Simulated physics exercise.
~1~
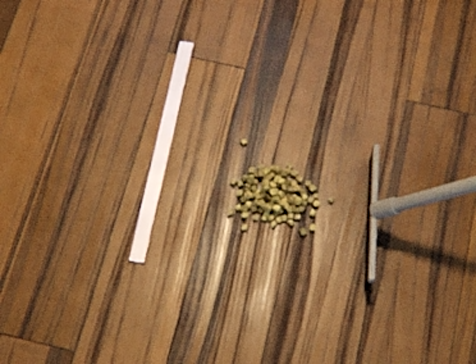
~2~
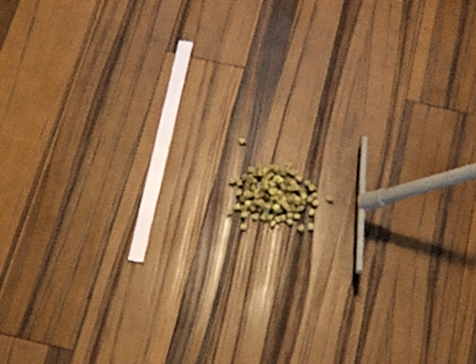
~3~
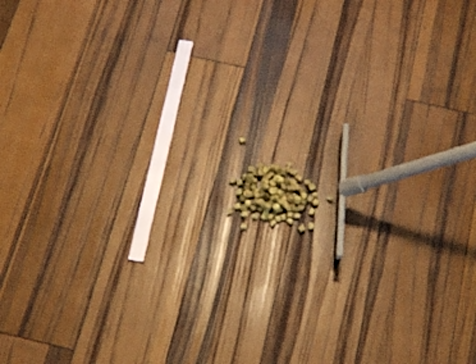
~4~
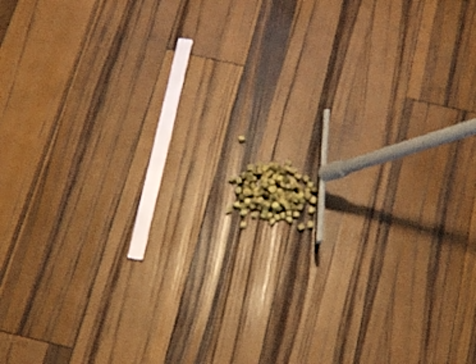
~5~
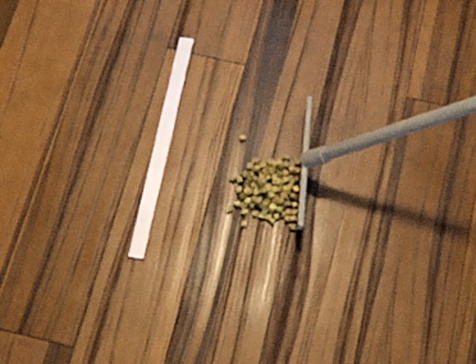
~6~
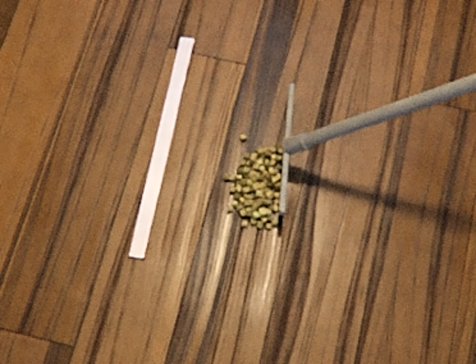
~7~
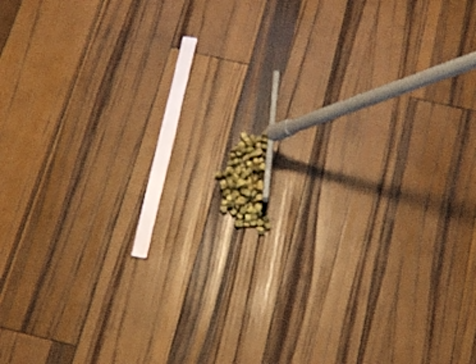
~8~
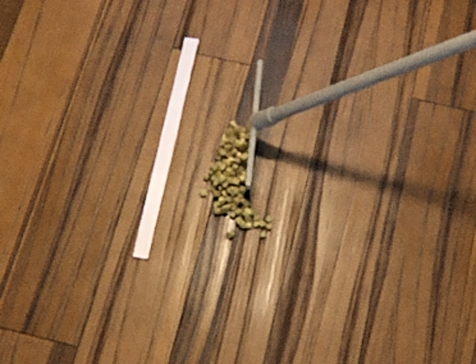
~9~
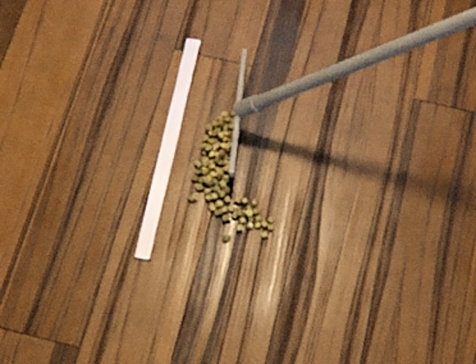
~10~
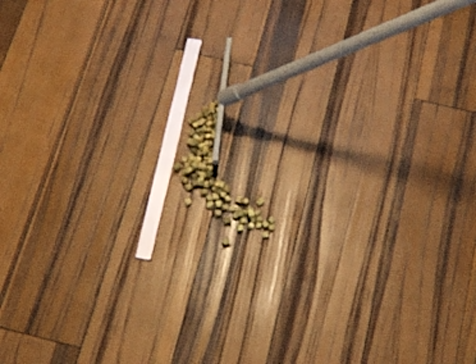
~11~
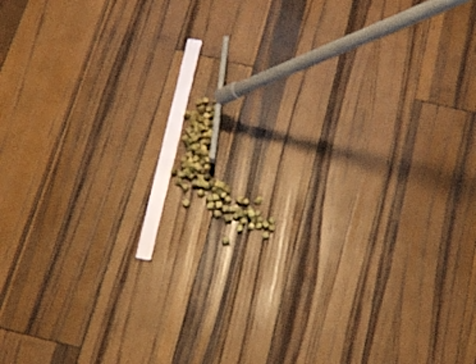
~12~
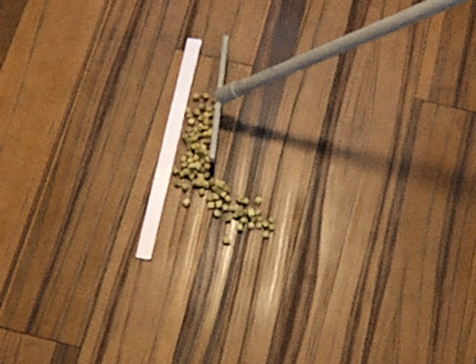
A squeegee pushes a pile of small pieces left and stops short of a white strip.
